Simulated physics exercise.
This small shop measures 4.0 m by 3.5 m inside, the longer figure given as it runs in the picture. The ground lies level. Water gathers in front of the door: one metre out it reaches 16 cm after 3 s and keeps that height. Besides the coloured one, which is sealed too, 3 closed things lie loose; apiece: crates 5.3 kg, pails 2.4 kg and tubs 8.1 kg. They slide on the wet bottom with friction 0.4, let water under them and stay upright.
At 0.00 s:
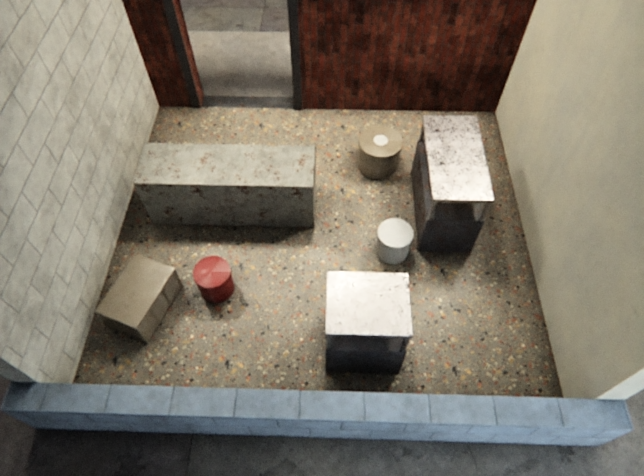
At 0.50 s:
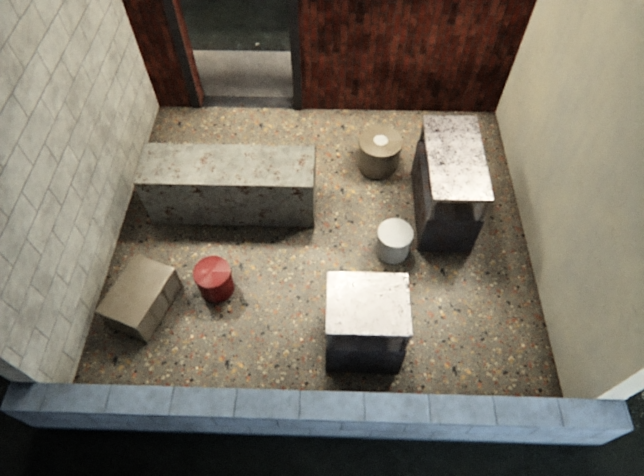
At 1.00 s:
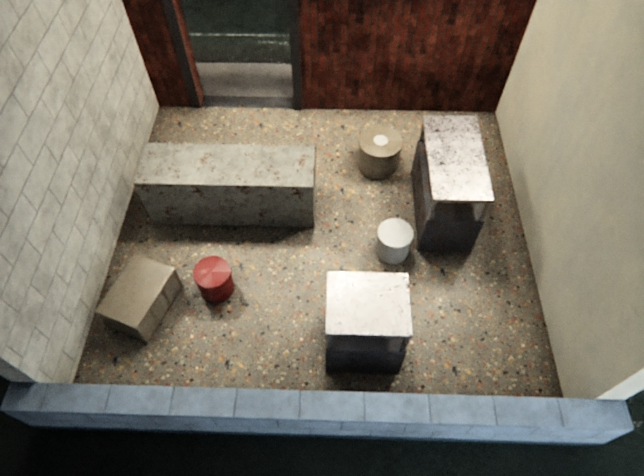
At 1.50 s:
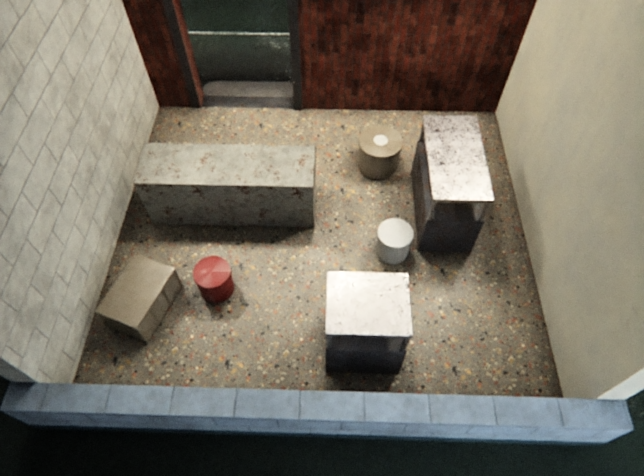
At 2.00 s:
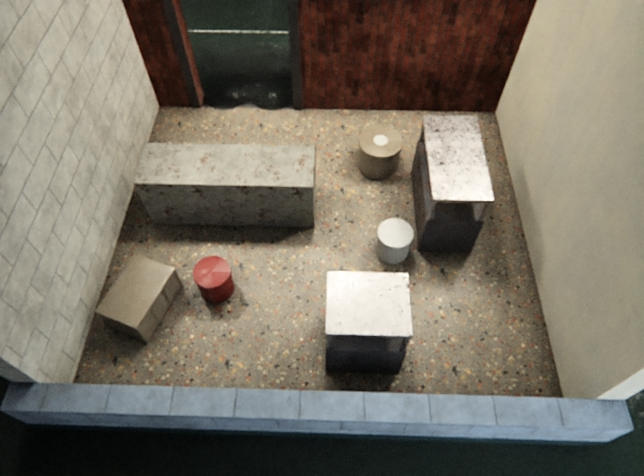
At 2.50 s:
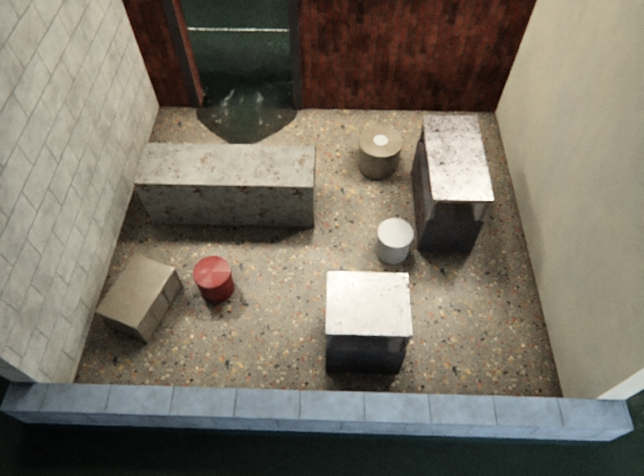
In a small shop with a speckled floor, dark water spreads across the ground outside the open doorway, then begins to enter over the threshold, while the red pail, the blocks and the other round containers stay still.
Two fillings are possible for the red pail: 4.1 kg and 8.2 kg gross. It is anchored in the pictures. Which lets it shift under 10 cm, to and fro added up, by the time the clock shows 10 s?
I expect that the lower weight is enough.
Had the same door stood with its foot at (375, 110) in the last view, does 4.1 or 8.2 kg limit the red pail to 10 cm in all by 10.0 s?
Then only the higher weight holds it.
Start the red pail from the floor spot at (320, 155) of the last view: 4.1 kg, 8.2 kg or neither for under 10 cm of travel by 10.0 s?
Neither holds.
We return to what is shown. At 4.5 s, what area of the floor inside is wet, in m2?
About 3.5 m2.
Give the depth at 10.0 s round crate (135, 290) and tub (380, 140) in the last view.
About 5 and 10 cm.
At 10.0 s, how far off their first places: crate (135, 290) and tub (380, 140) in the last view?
In turn: 100 cm, 120 cm.
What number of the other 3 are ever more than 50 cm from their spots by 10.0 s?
I count 3.
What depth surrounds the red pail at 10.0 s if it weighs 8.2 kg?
About 4 cm.
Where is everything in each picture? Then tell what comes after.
In the first frame, the red pail at (211, 272), on the bottom; 0.0 m2 under water; 0 of 4 have shifted.
In the second frame, the red pail at (211, 272) rests on the ground; 0.0 m2 under water; 0 of 4 have shifted.
In the third frame, the red pail at (211, 272), on the bottom; water covers 0.0 m2; 0 of 4 have shifted.
In the fourth frame, the red pail at (211, 272), on the bottom; 0.0 m2 under water; 0 of 4 have shifted.
In the fifth frame, the red pail at (211, 272), on the bottom; water covers 0.0 m2; 0 of 4 have shifted.
In the sixth frame, the red pail at (211, 272) rests on the ground; water covers 0.5 m2; 0 of 4 have shifted.
After 3.5 s the red pail would be 0 cm from its start with 4.1 kg and 0 cm from its start with 8.2 kg; 0 cm of water round it then.
After 4.5 s the red pail would be 0 cm from its start with 4.1 kg and 0 cm from its start with 8.2 kg; 0 cm of water round it then.
After 7.0 s the red pail would be 0 cm from its start with 4.1 kg and 0 cm from its start with 8.2 kg; 1 cm of water round it then.
After 10.0 s the red pail would be 0 cm from its start with 4.1 kg and 0 cm from its start with 8.2 kg; 4 cm of water round it then.
